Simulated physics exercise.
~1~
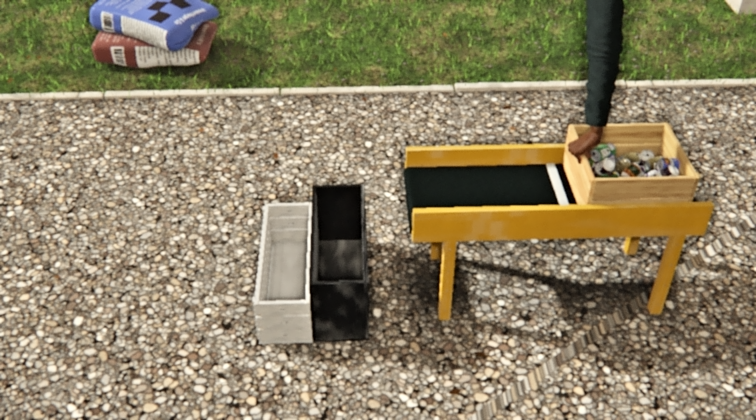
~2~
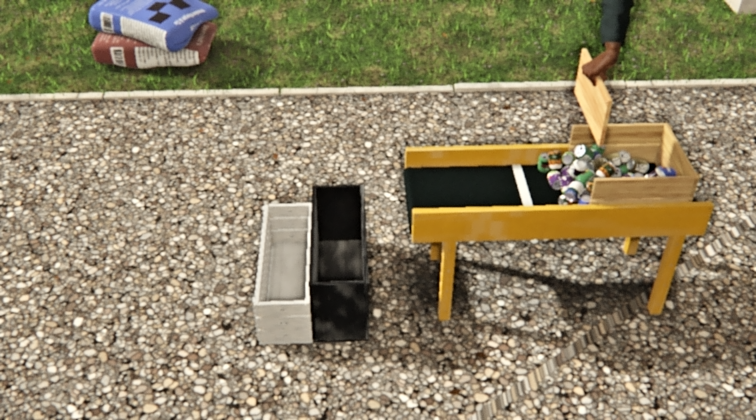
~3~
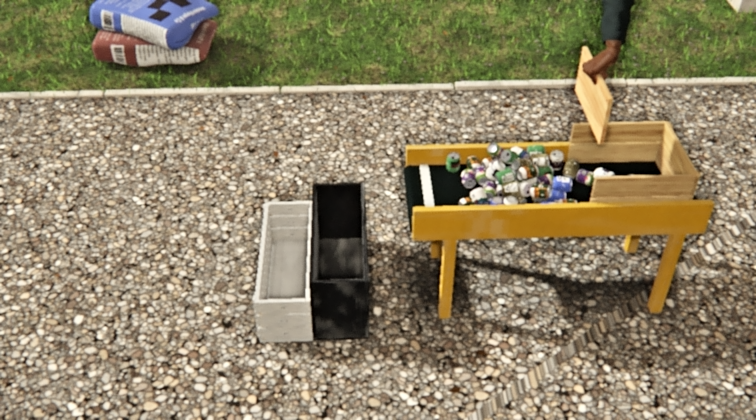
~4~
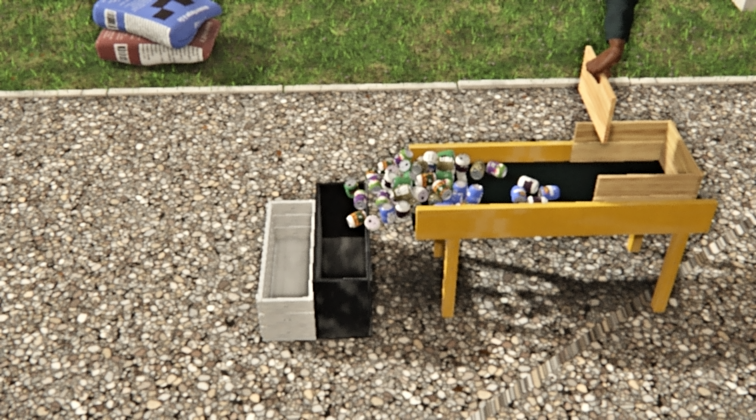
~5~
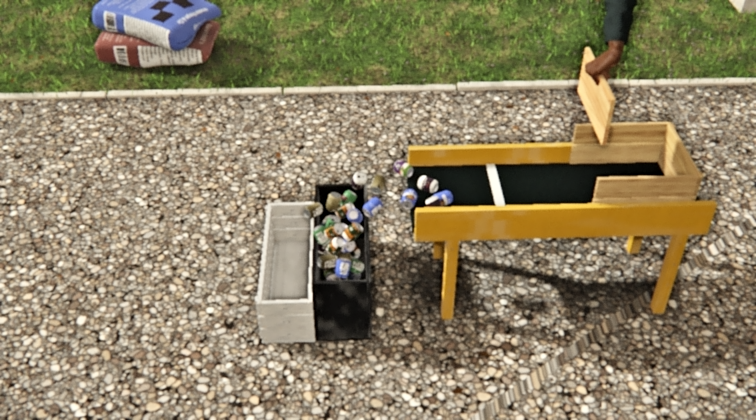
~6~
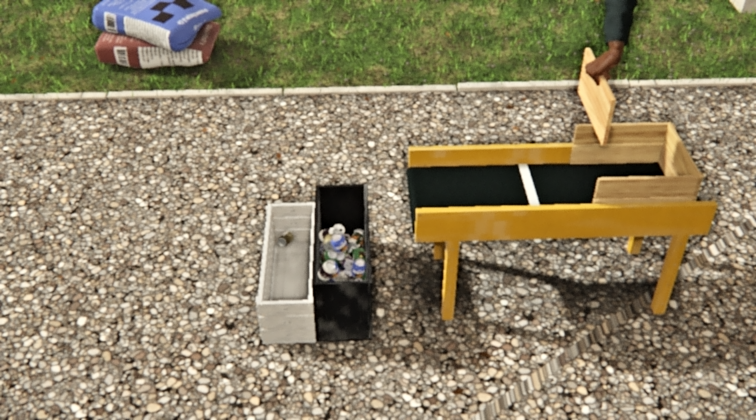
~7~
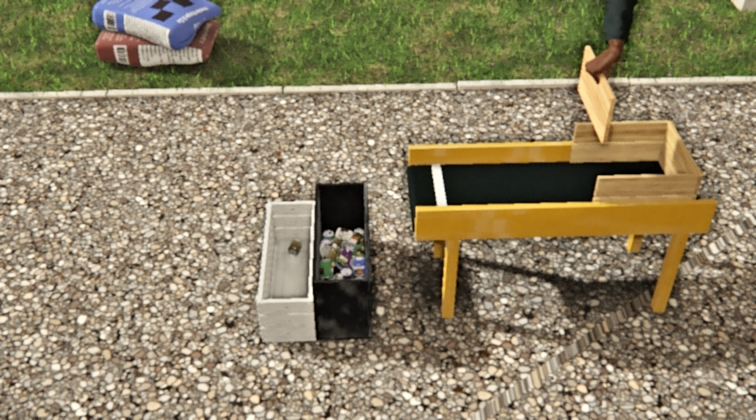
A hand lifted the gate of a wooden pen, and a crowd of mini cans rode left along the yellow-sided belt and spilled off its end, nearly all landing in the black tote while one ended up in the white tub beyond.
